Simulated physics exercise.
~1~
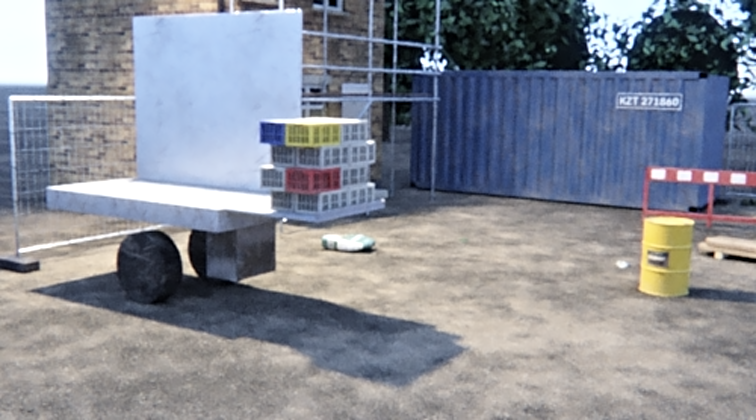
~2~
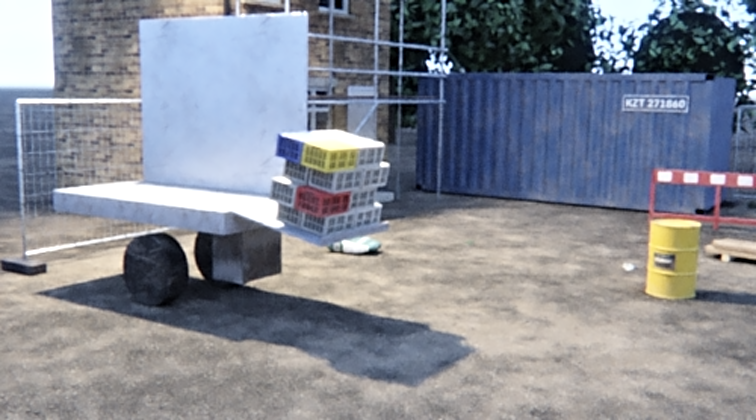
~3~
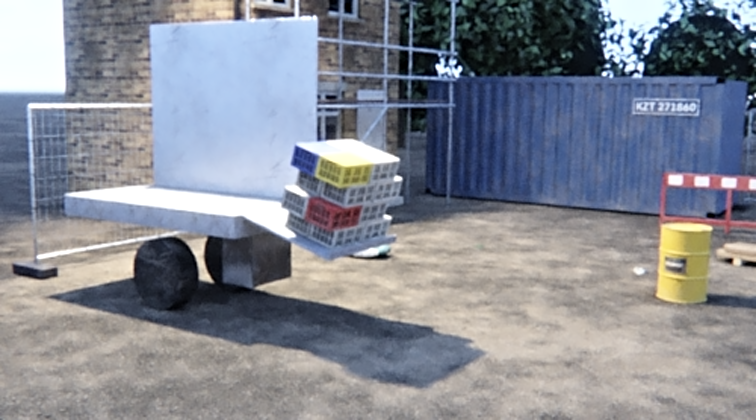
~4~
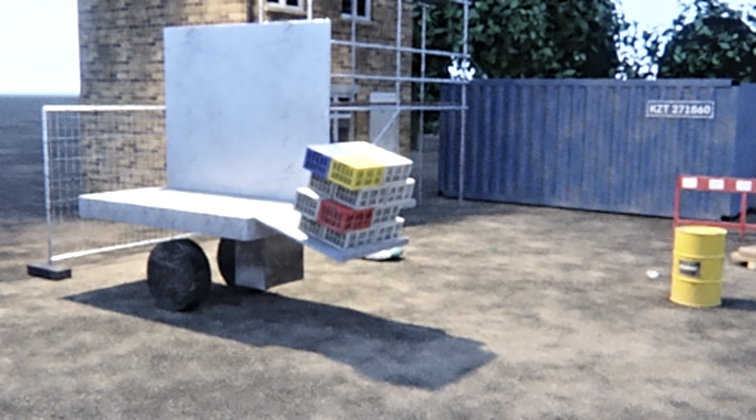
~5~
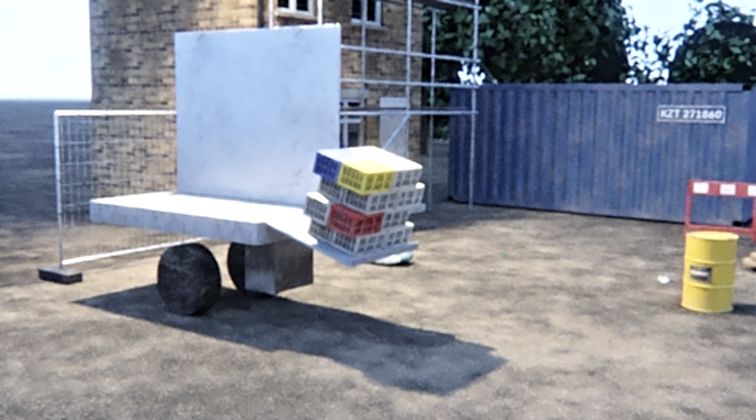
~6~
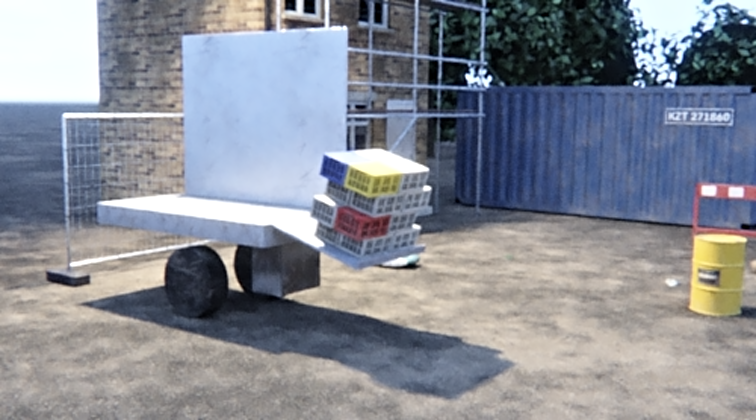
The tail lift of a pale lorry, stacked with white crates plus a few blue, yellow and red ones, begins level in a dirt yard beside a brick building, a blue container and a yellow barrel. Its platform tips downward at the outer edge, tilting the whole stack to the right. The slope grows a little steeper, and the crates lean over with it, staying together in their layers. The platform then stops and holds its angle as the view pans slightly left. At the end every crate is still aboard, with the blue one still on top.
